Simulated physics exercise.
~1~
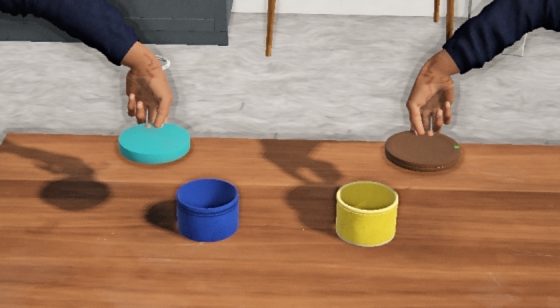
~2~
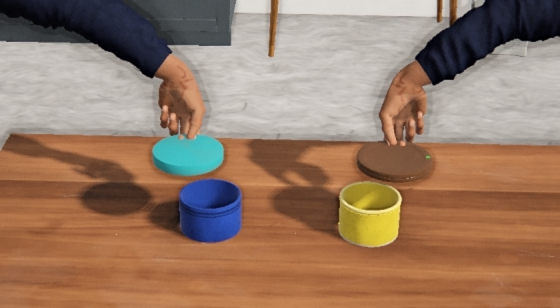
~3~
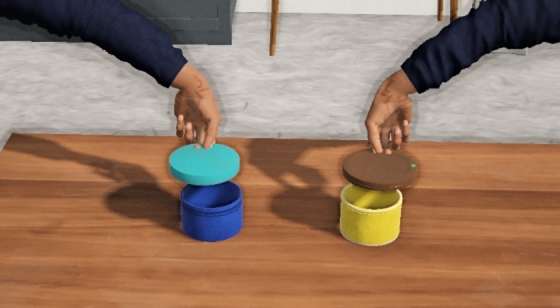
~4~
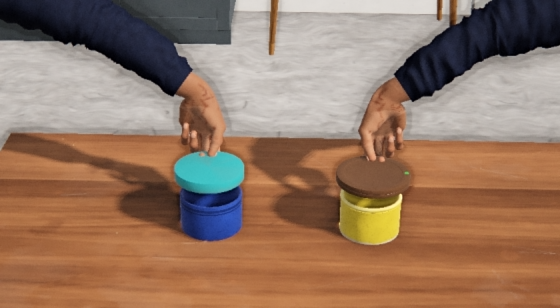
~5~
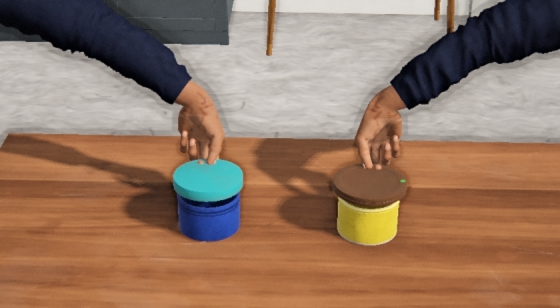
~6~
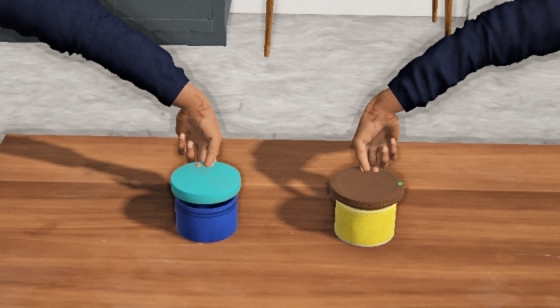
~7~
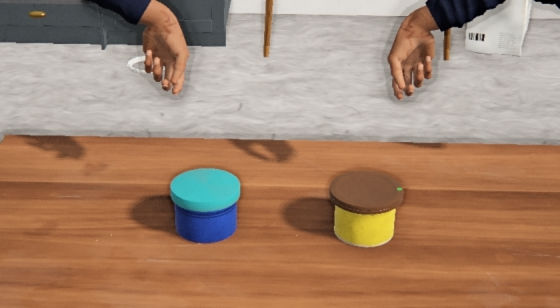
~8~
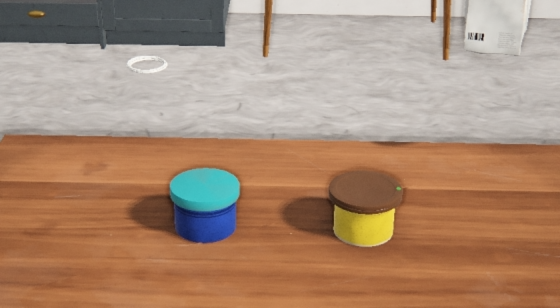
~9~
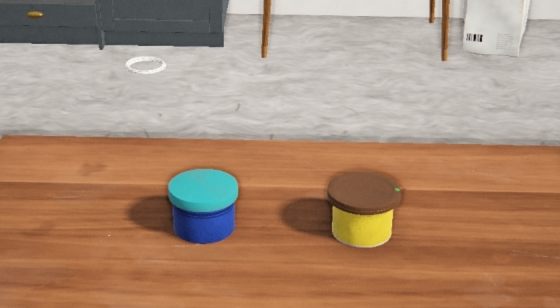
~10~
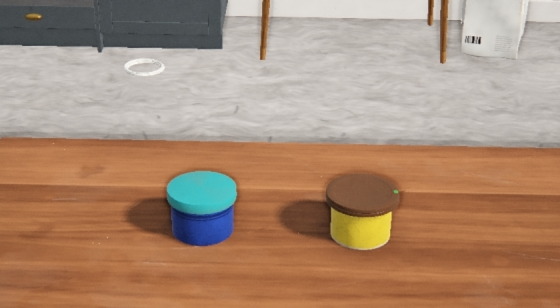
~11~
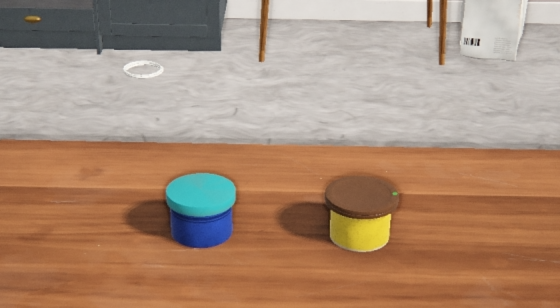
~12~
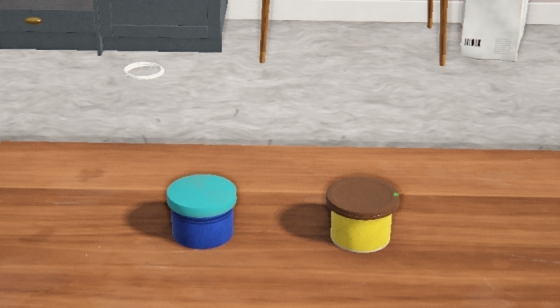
Two hands in dark blue sleeves hold flat round discs above a wooden table, a turquoise one on the left and a brown one on the right, seen from slightly above with a grey floor behind. In front of them stand two open containers, blue at left and yellow at right. The hands bring the discs inward, then lower them over the openings. They let go and draw back out of view, uncovering a white ring on the floor. The turquoise disc stays resting on the blue container's rim and the brown one on the yellow container's.
